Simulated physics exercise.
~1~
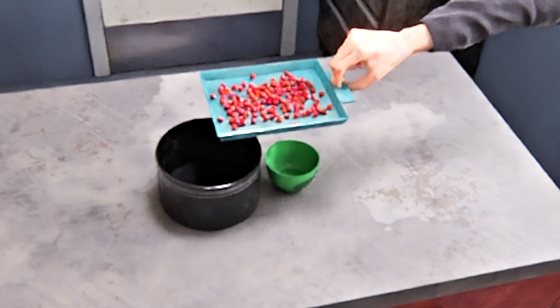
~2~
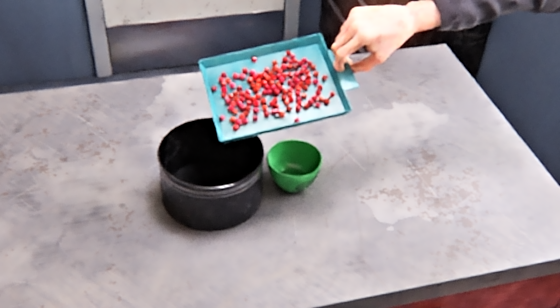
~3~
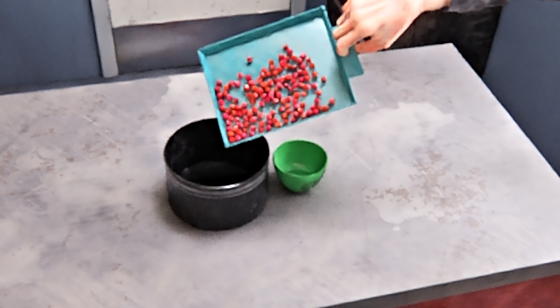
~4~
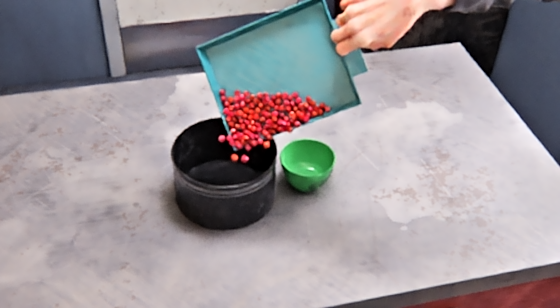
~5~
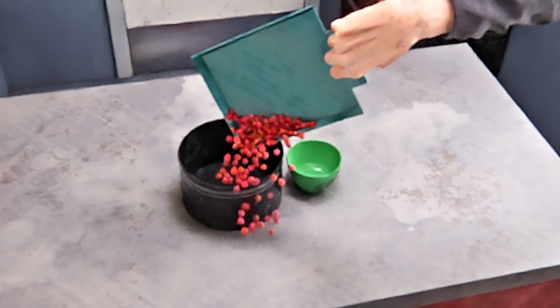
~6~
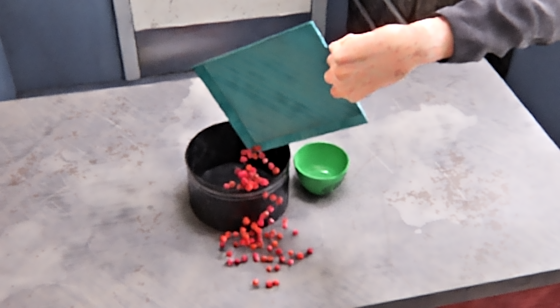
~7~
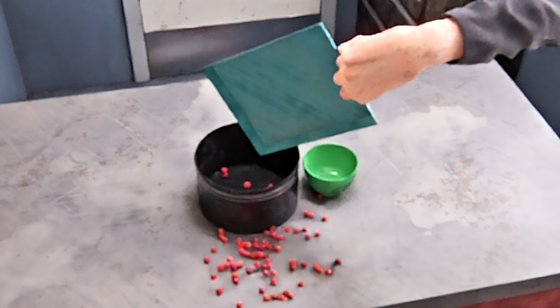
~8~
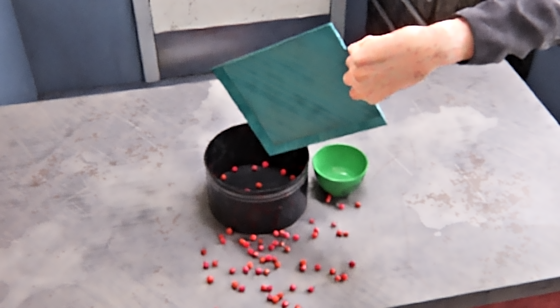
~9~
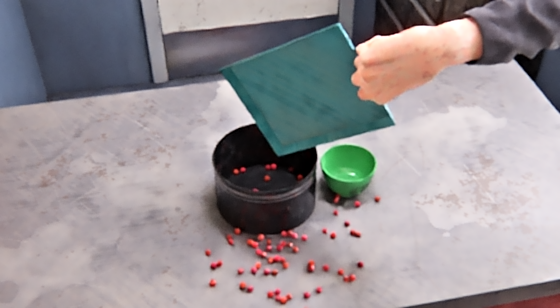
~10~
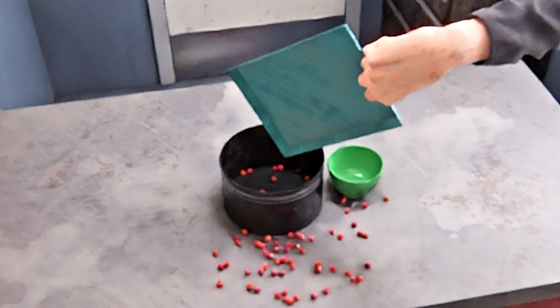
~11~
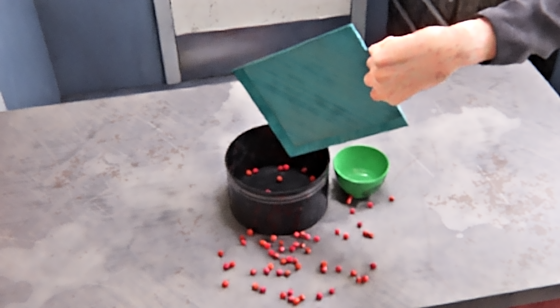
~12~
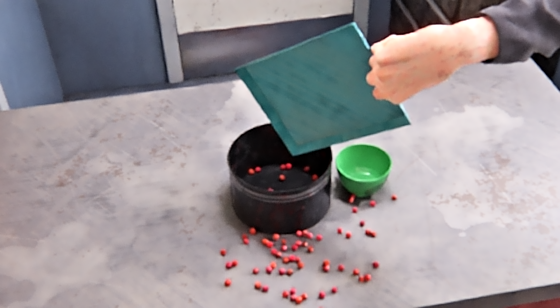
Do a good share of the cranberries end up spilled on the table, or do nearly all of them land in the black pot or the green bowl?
A good share of them spill onto the table in front of the black pot. Many others land inside the pot, while the green bowl catches none that can be seen.
